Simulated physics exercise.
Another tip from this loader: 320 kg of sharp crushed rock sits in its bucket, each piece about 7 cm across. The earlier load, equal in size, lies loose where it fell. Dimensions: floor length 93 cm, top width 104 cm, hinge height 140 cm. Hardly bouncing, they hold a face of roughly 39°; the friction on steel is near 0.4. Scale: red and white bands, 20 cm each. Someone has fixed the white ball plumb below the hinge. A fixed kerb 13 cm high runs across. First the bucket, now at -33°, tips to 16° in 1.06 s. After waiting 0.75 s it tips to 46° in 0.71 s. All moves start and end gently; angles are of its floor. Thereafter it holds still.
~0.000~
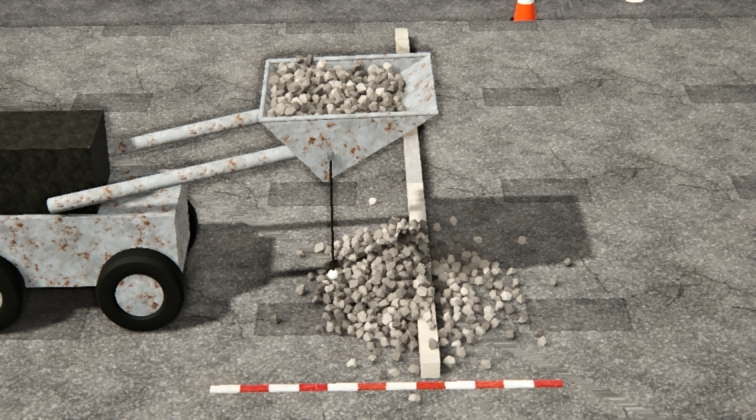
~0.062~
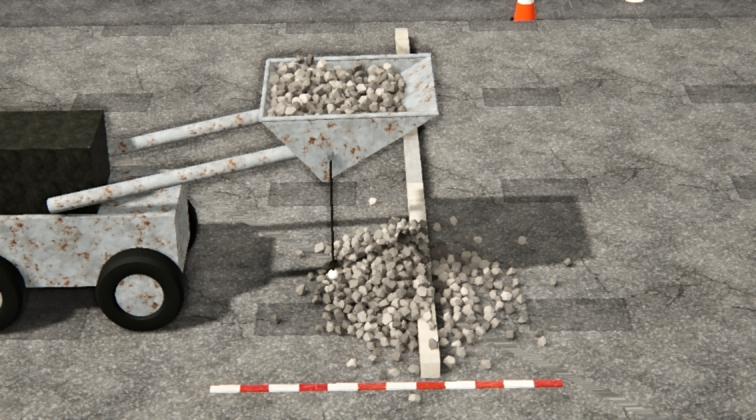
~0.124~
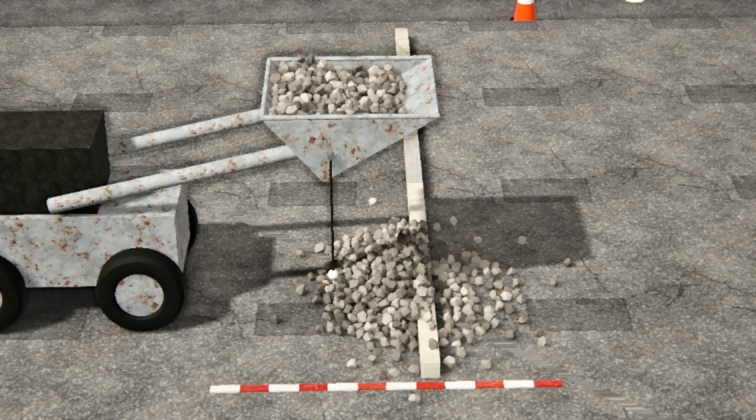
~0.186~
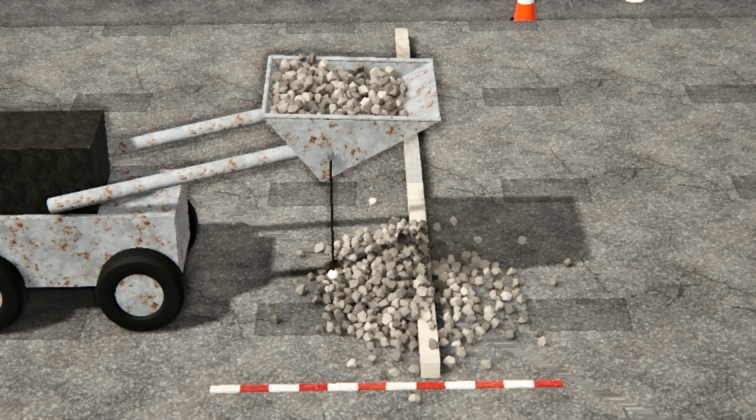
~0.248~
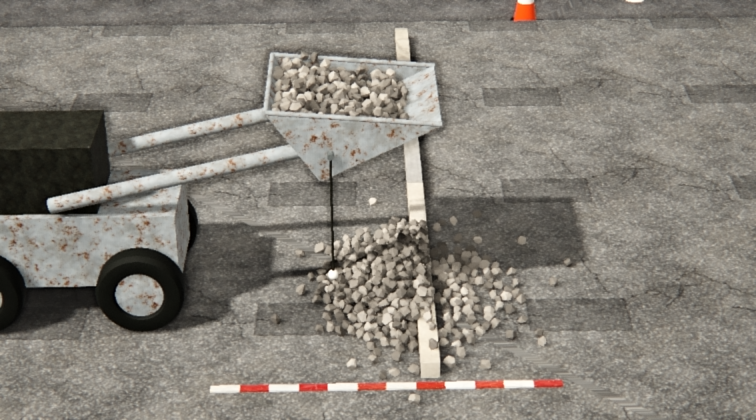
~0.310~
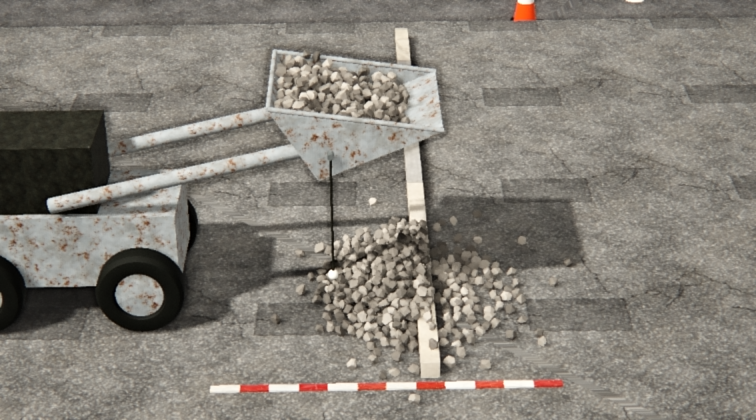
The clip shows a loader's rusty, stone-filled bucket raised above a loose heap of stones lying across a pale kerb, with a red and white banded pole in front; the bucket slowly tilts slightly clockwise, its right-hand lip lowering.
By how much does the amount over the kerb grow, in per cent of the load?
About 90 per cent.
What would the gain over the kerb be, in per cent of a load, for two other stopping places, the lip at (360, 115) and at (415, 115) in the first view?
Case one about 5 %, case two about 65 %.
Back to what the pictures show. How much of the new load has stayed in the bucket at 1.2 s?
It keeps some 100 percent of its load.
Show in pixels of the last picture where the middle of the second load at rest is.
I'd point to about (466, 274).
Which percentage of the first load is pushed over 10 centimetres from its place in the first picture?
Estimate: 5 %, roughly.
After 0.8 s the floor is at 9°; in per cent of one load, 100 in the bucket, 81 on this side of the kerb, 19 over the kerb; the foremost stones are at (536, 294).
After 1.2 s the floor is at 16°; in per cent of one load, 100 in the bucket, 81 on this side of the kerb, 19 over the kerb; the foremost stones are at (536, 294).
After 3.0 s the floor is at 46°; in per cent of one load, 2 in the bucket, 104 on this side of the kerb, 95 over the kerb; the foremost stones are at (546, 273).
After 5.5 s the floor is at 46°; in per cent of one load, 0 in the bucket, 91 on this side of the kerb, 109 over the kerb; the foremost stones are at (592, 282). Net gain over the kerb, 90.
